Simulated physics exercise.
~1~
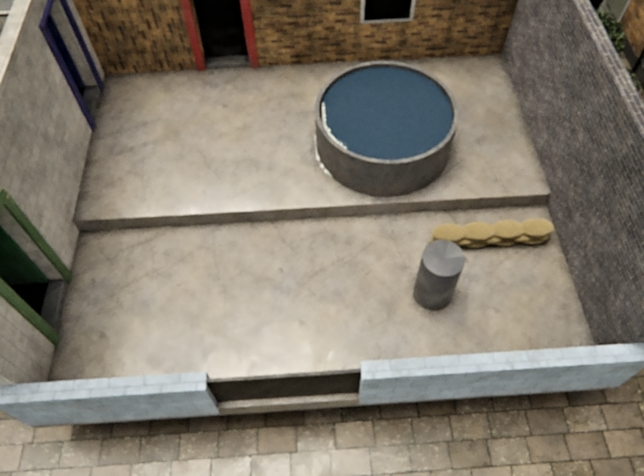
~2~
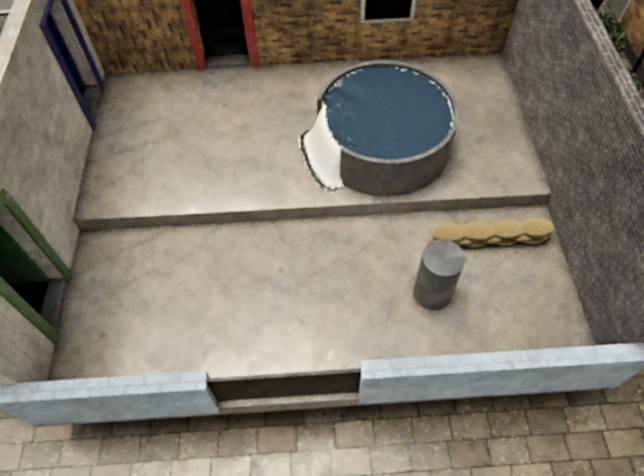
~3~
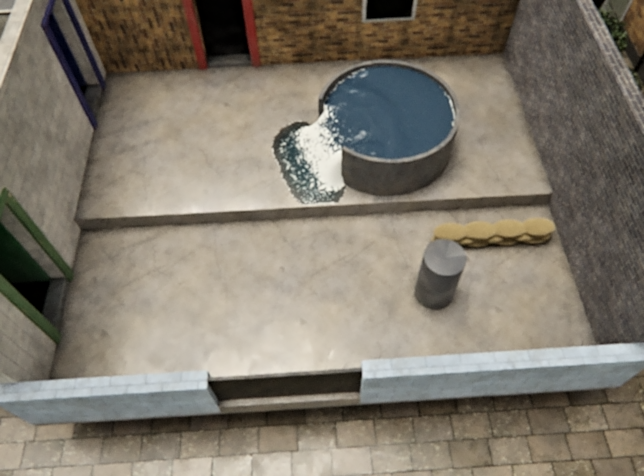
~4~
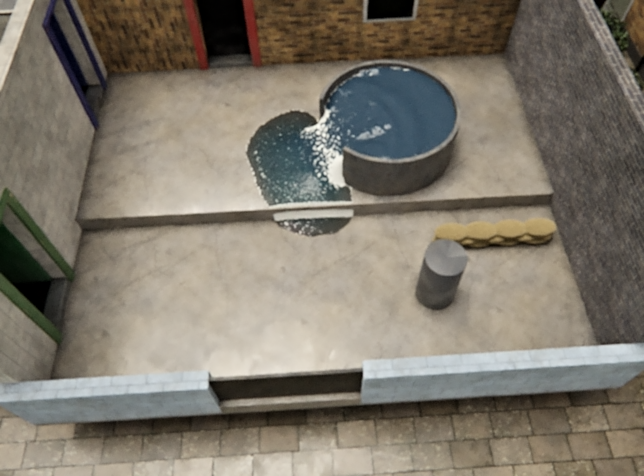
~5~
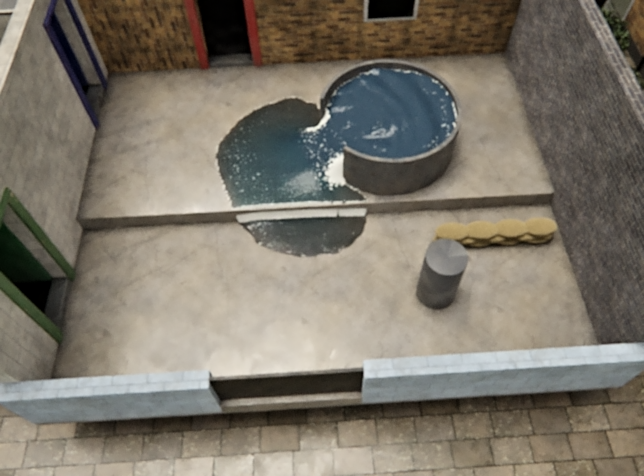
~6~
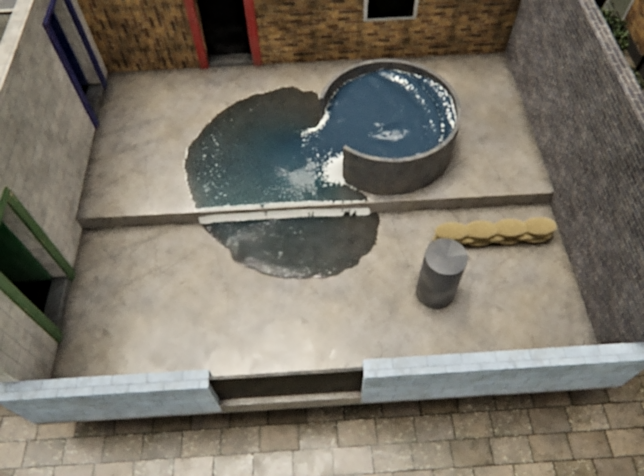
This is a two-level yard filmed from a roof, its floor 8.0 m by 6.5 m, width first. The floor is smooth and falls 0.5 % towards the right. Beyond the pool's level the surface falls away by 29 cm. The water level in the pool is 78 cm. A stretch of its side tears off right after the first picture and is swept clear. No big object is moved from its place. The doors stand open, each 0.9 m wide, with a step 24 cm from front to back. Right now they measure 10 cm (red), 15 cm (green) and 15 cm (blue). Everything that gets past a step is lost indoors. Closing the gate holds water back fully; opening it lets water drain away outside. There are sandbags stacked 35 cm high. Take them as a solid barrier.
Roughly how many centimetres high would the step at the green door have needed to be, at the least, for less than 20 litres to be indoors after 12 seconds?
At least 16 cm or so.
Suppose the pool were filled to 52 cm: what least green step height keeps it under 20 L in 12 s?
You'd need a step of close to 9.0 cm.
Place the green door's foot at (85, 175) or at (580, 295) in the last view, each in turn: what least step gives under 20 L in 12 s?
About 19 cm, then about 11.0 cm.
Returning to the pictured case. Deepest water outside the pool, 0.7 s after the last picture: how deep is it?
35 cm.
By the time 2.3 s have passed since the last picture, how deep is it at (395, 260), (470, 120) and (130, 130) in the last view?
About 0, 0 and 9 cm.
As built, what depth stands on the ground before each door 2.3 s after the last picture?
Depth at red 3 cm, at green 19 cm, at blue 19 cm.
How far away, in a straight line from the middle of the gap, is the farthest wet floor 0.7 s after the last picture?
Around 4.6 m out.
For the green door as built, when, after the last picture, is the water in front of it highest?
Peak time: About 1.4 s.
Then, 0.7 s after the last picture water covers 40 % of the floor, deepest (35 cm) near (323, 165); it has not reached the green door.
Then, 2.3 s after the last picture water covers 50 % of the floor, deepest (37 cm) near (47, 399); 19 cm at the green door, 10 litres in over its 15 cm step.
Then, 11.3 s after the last picture water covers 95 % of the floor, deepest (18 cm) near (527, 370); 8 cm at the green door, 27 litres in over its 15 cm step.
At the green door as built, the water peaked near 21 cm, 1.3 s after the last picture.
With a step of 14 cm, 36 litres would have come in within the 12 s; with 18.5 cm, 9 litres. So under 20 litres takes about 16 cm.
